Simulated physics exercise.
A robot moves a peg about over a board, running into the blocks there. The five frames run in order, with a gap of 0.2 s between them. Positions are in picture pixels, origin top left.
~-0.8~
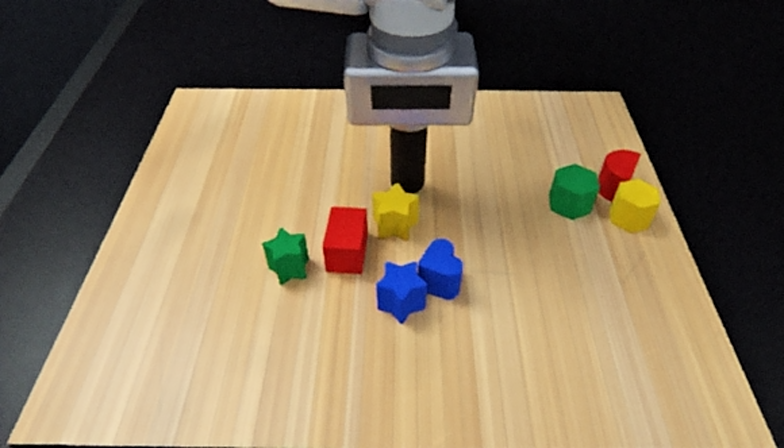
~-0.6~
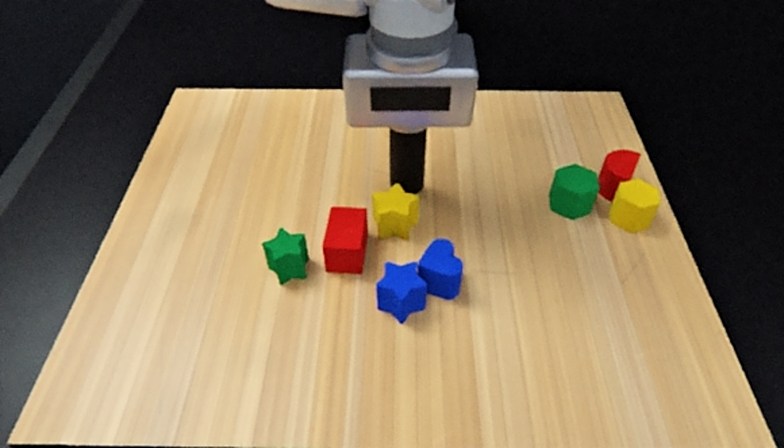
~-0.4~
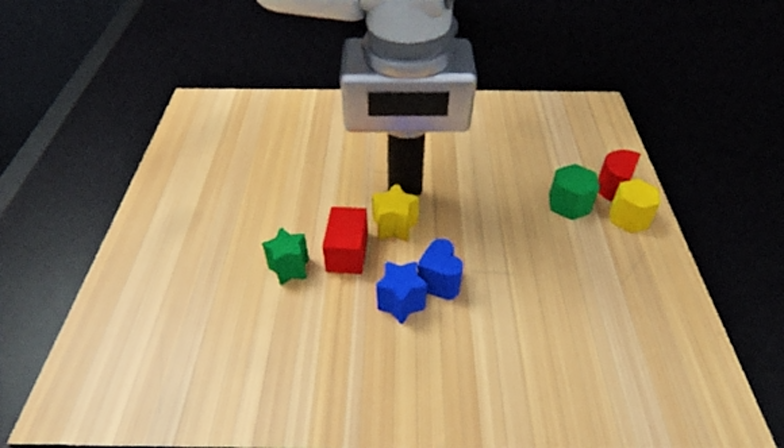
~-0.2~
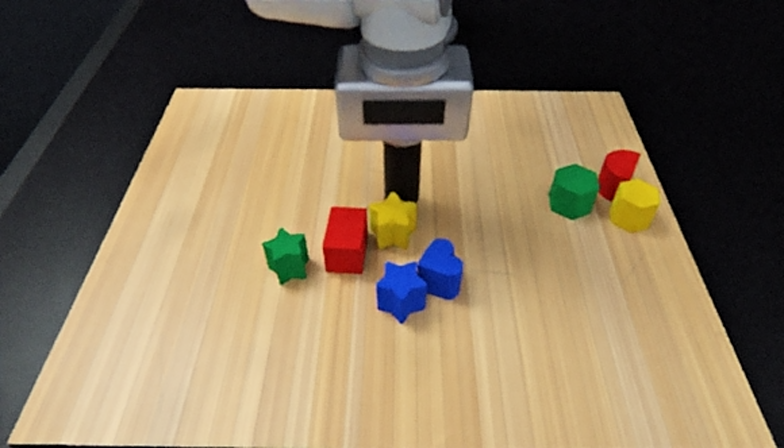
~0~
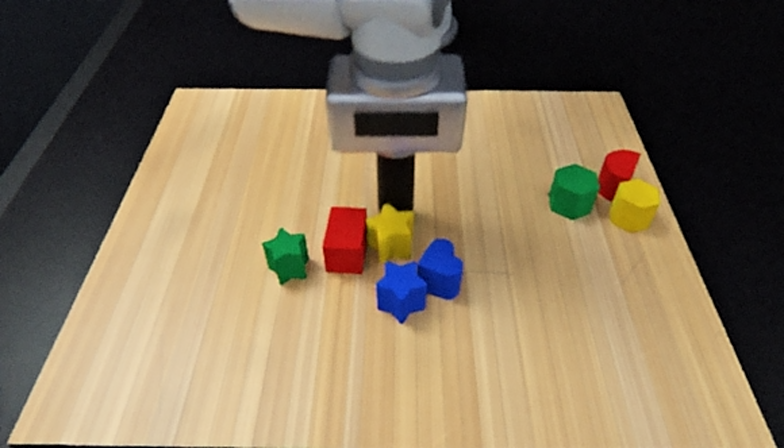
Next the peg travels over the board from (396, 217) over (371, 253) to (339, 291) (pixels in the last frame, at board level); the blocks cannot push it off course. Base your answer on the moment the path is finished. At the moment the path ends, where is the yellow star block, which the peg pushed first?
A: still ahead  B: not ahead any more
The correct letter is B.
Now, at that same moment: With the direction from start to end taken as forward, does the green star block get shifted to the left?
Final answer: No.
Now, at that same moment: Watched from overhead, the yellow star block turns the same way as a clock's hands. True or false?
Verdict: False.
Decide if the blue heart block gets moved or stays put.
Left where it is.
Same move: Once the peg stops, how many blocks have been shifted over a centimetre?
My forecast: 3 or more.
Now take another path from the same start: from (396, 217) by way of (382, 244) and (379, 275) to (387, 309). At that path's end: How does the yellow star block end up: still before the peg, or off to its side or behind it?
The block stays ahead.
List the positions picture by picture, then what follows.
Tip of the peg at (408, 184), middles of tops, green star block at (285, 243), red oblong at (345, 227), yellow star block at (395, 199), blue star block at (401, 278), blue heart block at (442, 257), in the first picture.
Peg at (407, 185), nothing pushed, in the second picture.
Peg at (405, 190), nothing pushed, in the third picture.
Peg at (402, 198), yellow star block at (393, 209), in the fourth picture.
Peg at (396, 209), green star block at (285, 243), red oblong at (345, 227), yellow star block at (391, 221), blue star block at (401, 278), blue heart block at (442, 257), in the fifth picture.
The first path, step by step. One third of the way, peg at (380, 233); red oblong at (341, 229); yellow star block at (390, 242), turned 40° anticlockwise.
Two thirds of the way, peg at (360, 258); green star block at (279, 243); red oblong at (319, 240); yellow star block at (389, 260), turned 75° anticlockwise; blue star block at (406, 291).
At the end, peg at (338, 284); green star block at (267, 242), turned 25° clockwise; red oblong at (306, 247), turned 20° clockwise; yellow star block at (384, 263), turned 100° anticlockwise; blue star block at (409, 293); blue heart block unmoved.
